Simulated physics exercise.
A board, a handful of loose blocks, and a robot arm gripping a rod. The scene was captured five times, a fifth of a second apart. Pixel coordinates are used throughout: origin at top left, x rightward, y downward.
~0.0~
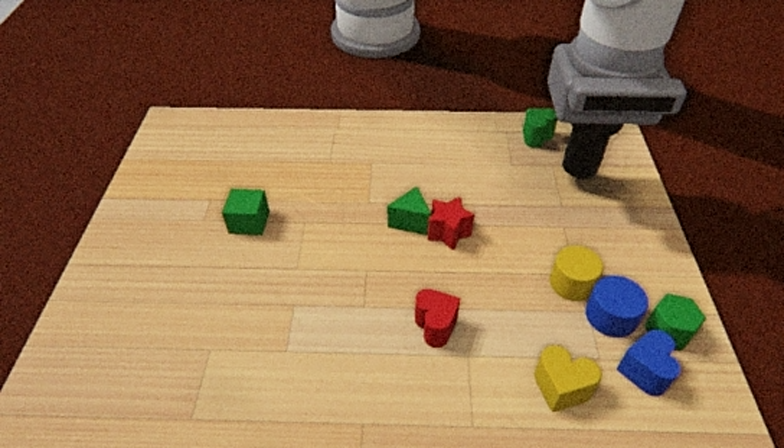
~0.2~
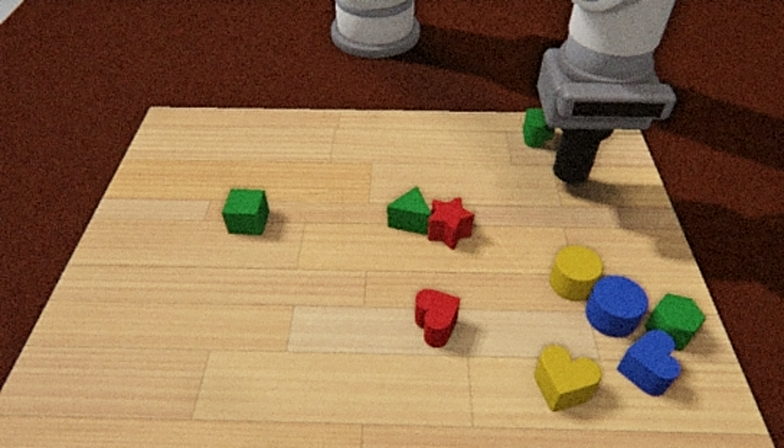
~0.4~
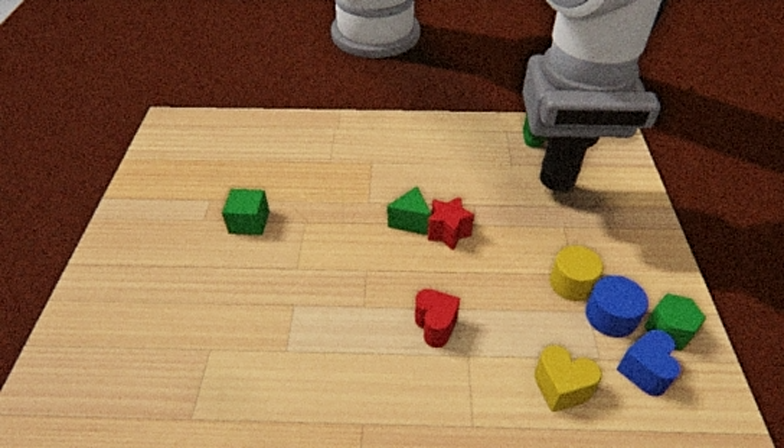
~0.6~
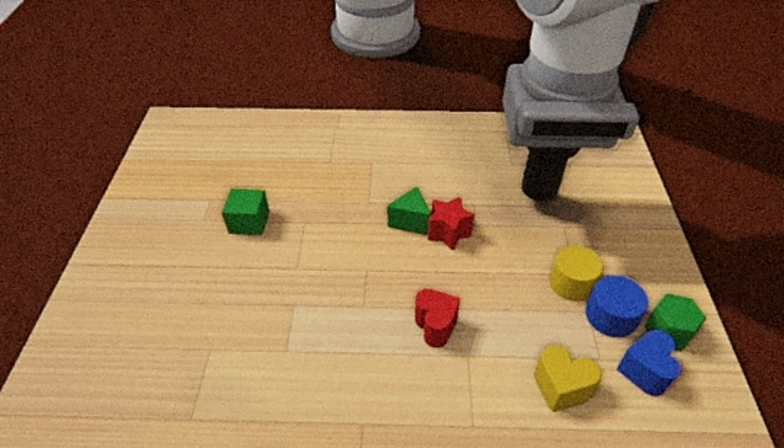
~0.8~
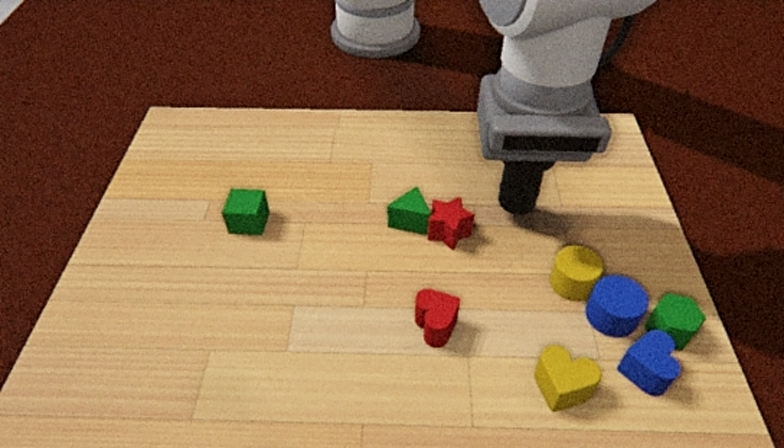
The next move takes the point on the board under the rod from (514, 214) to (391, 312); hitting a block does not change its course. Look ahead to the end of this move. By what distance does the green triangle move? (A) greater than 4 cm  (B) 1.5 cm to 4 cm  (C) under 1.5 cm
(C)
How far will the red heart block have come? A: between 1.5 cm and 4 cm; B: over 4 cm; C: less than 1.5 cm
It's C.
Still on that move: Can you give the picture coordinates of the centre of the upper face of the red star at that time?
Close to (416, 228).
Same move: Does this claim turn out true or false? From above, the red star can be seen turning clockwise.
The statement is true.
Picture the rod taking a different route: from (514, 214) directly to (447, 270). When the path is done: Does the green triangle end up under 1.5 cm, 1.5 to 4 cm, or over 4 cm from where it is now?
I reckon it covers less than 1.5 cm.
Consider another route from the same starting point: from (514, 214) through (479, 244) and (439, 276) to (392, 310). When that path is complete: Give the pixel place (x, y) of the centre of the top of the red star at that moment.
So, by the moment the path ends, you'll find the top centre of the red star at (419, 230).
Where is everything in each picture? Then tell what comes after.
The first frame shows tip of the rod (580, 168), middles of tops, green triangle (412, 201), red heart block (438, 306), red star (451, 211), yellow round block (580, 262).
The second frame shows rod (571, 173), nothing pushed.
The third frame shows rod (557, 180), nothing pushed.
The fourth frame shows rod (539, 190), nothing pushed.
The fifth frame shows rod (517, 202), green triangle (412, 201), red heart block (438, 306), red star (451, 211), yellow round block (580, 262).
On the path given first. One third of the way, rod (477, 232); green triangle (405, 199), turned 20° clockwise; red star (436, 217), turned 20° clockwise.
Two thirds of the way, rod (435, 265); green triangle (402, 197), turned 30° clockwise; red star (416, 228), turned 85° clockwise.
At the end, rod (391, 300); green triangle (402, 197), turned 30° clockwise; red heart block (436, 310), turned 15° anticlockwise; red star (416, 228), turned 85° clockwise; yellow round block unmoved.
